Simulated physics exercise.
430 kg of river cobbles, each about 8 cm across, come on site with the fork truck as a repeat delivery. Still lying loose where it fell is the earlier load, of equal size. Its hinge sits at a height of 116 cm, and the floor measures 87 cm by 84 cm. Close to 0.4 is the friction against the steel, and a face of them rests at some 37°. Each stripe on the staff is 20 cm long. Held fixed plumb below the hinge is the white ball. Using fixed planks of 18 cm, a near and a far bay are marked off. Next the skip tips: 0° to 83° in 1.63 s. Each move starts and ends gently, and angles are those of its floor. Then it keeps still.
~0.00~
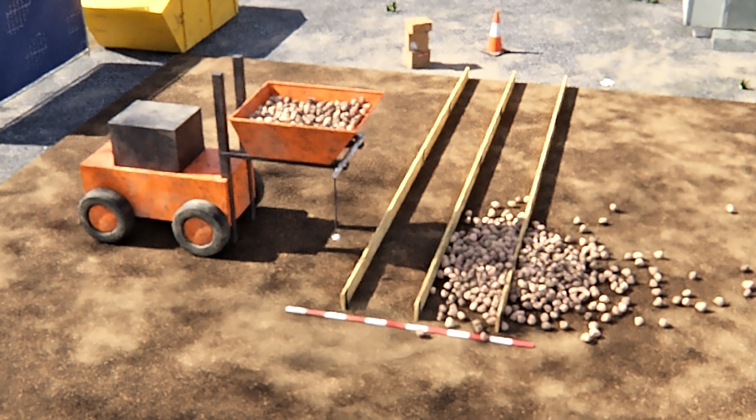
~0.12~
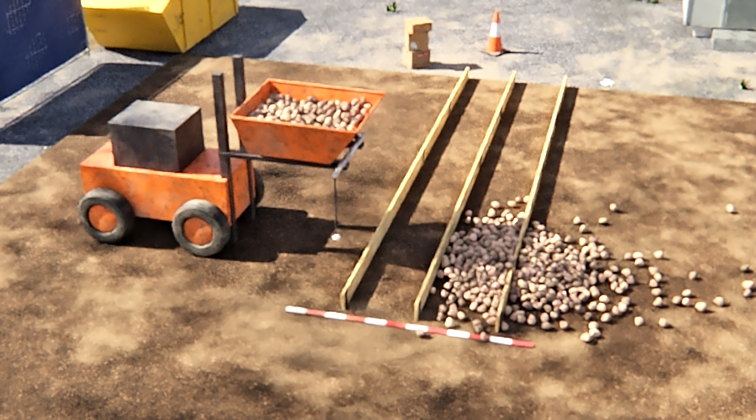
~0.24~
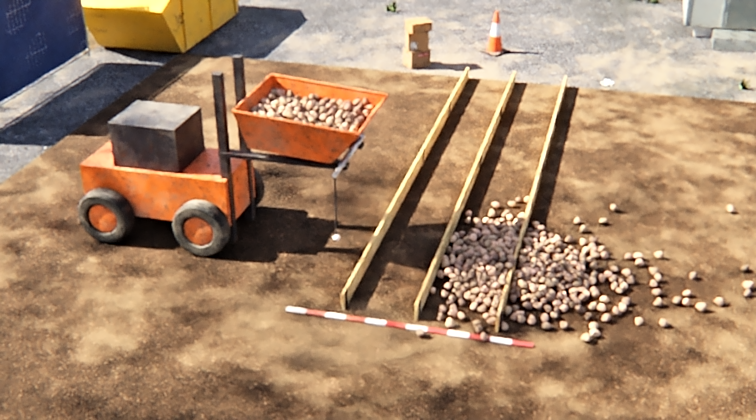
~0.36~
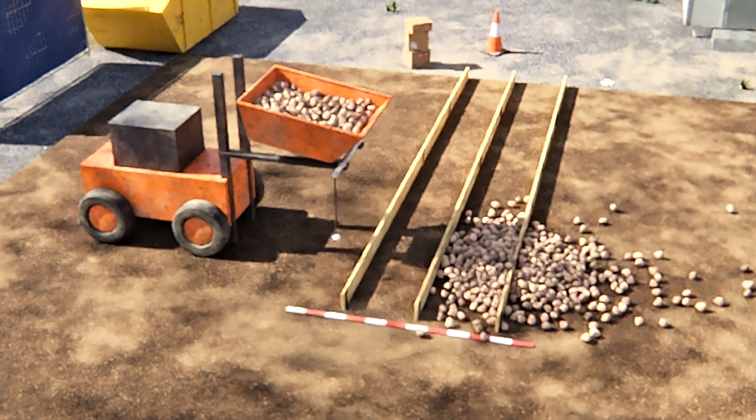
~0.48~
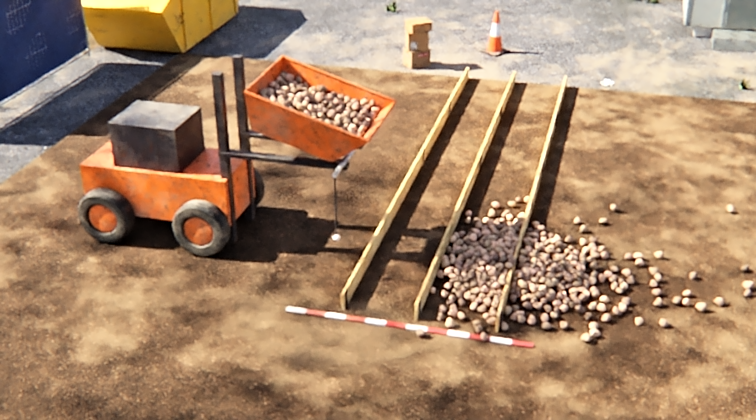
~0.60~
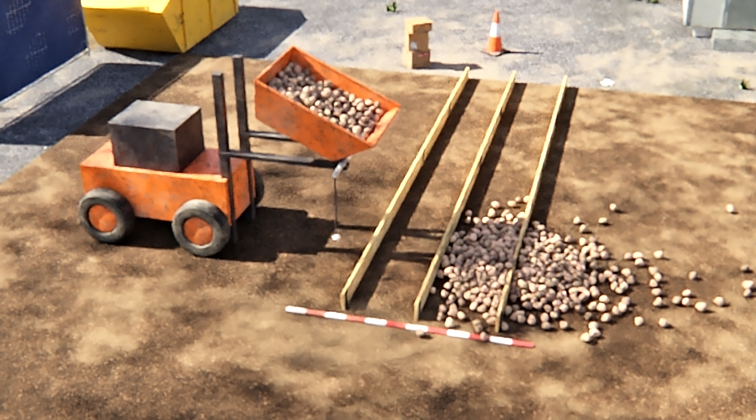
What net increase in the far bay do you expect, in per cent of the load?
I would say 64 per cent of the load.
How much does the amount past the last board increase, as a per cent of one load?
Result: Near 0 % of one load.
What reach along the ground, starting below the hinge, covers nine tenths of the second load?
Distance ahead of it: About 140 cm.
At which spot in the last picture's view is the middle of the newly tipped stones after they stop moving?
The middle ends up near (453, 253).
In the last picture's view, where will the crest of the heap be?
It ends up around (464, 238) in the last picture.
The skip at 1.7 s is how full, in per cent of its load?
Close to 40 in a hundred is still held.
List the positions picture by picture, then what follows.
The first frame shows lip at (356, 132), floor tilted 0°, highest stones at (324, 109). The earlier load is highest near (503, 251), 23 cm above ground level, 57 % in the far bay, 43 % past the last board.
In the second frame, the skip is at 1°, its lip at (357, 133); the top of the load is at (315, 108); the stones move at 0.2 m/s on average.
In the third frame, the skip is at 5°, its lip at (360, 135); the top of the load is at (282, 102); the stones move at 0.4 m/s on average.
The fourth frame shows lip at (364, 137), floor tilted 10°, highest stones at (276, 91); the stones move at 0.5 m/s on average.
In the fifth frame, the skip is at 17°, its lip at (369, 141); the top of the load is at (280, 82); the stones move at 0.6 m/s on average.
The sixth frame shows lip at (373, 147), floor tilted 25°, highest stones at (288, 72); the stones move at 0.8 m/s on average.
After 1.2 s the floor is at 70°; in per cent of one load, 100 in the skip, 57 in the far bay, 43 past the last board; the foremost stones are at (722, 278).
After 1.7 s the floor is at 83°; in per cent of one load, 42 in the skip, 35 in the near bay, 80 in the far bay, 43 past the last board; the foremost stones are at (722, 278).
After 2.1 s the floor is at 83°; in per cent of one load, 9 in the skip, 33 in the near bay, 115 in the far bay, 43 past the last board; the foremost stones are at (722, 278).
After 4.6 s the floor is at 83°; in per cent of one load, 0 in the skip, 35 in the near bay, 121 in the far bay, 44 past the last board; the foremost stones are at (722, 278). Net gain in the far bay, 64.
